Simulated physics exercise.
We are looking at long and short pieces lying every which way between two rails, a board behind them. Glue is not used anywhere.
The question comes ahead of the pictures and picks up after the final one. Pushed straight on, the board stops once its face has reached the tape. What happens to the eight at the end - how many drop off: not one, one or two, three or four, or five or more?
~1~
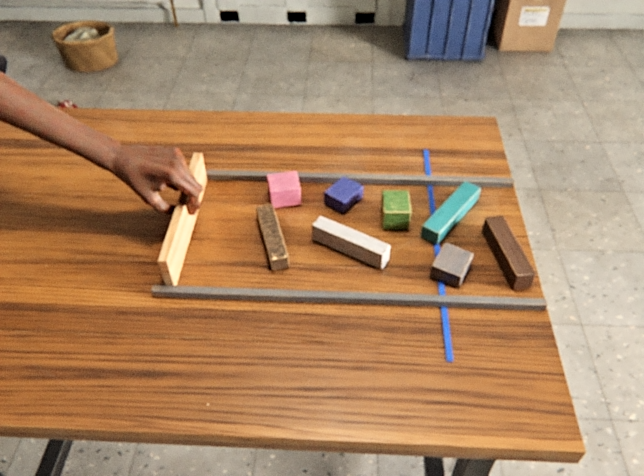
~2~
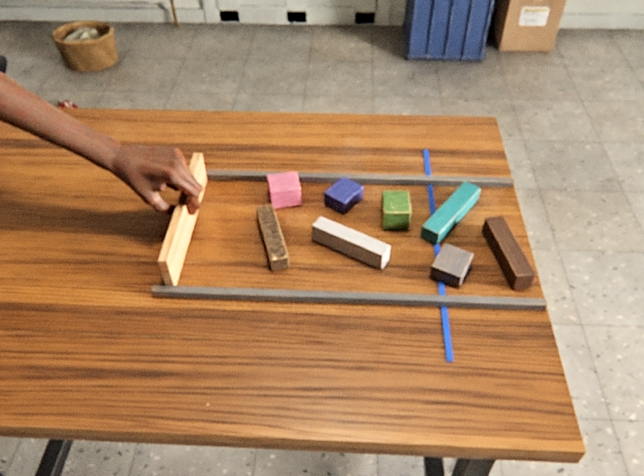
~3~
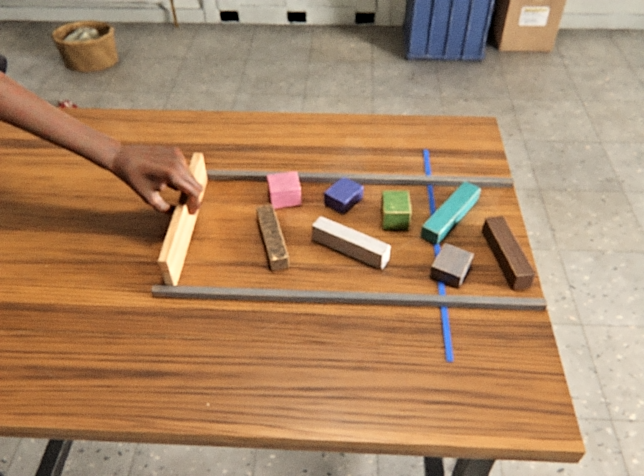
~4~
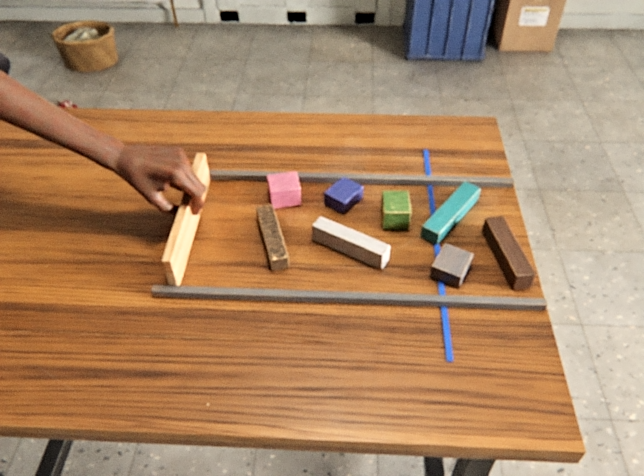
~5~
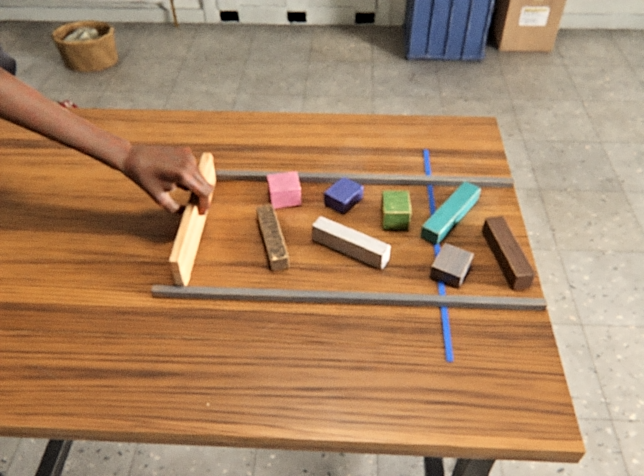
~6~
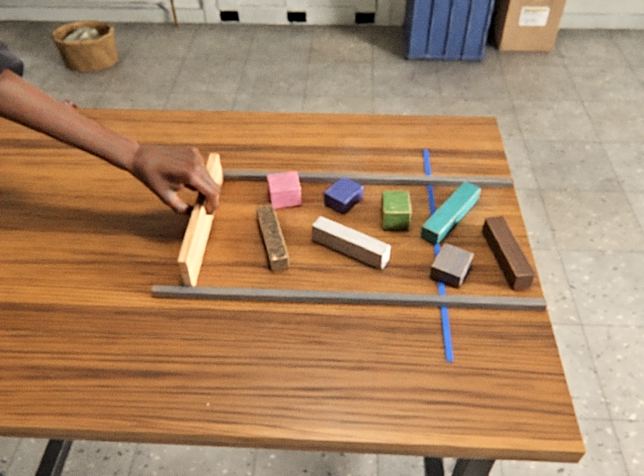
The push clears none off the end, I'd bet.
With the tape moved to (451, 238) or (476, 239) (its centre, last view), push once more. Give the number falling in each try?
Ending up on the floor: First try 0, second try 2.
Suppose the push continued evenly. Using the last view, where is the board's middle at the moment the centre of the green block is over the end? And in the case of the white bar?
First one: Around (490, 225). Other one: Around (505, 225).
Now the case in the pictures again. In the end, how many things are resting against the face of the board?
The count in contact is 2.
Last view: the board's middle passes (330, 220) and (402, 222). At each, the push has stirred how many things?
The first count is 5, and then it's 7.
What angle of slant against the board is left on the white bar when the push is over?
It measures close to 0 degrees.
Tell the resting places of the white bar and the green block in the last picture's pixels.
One ends up near (467, 256) and the other near (474, 215).
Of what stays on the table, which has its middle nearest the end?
Answer: The brown bar.
A little later, none off yet; brown bar at rest near (507, 251); turquoise bar at rest near (451, 212); grey block at rest near (452, 265).
When it is over, the number that fall off is zero.
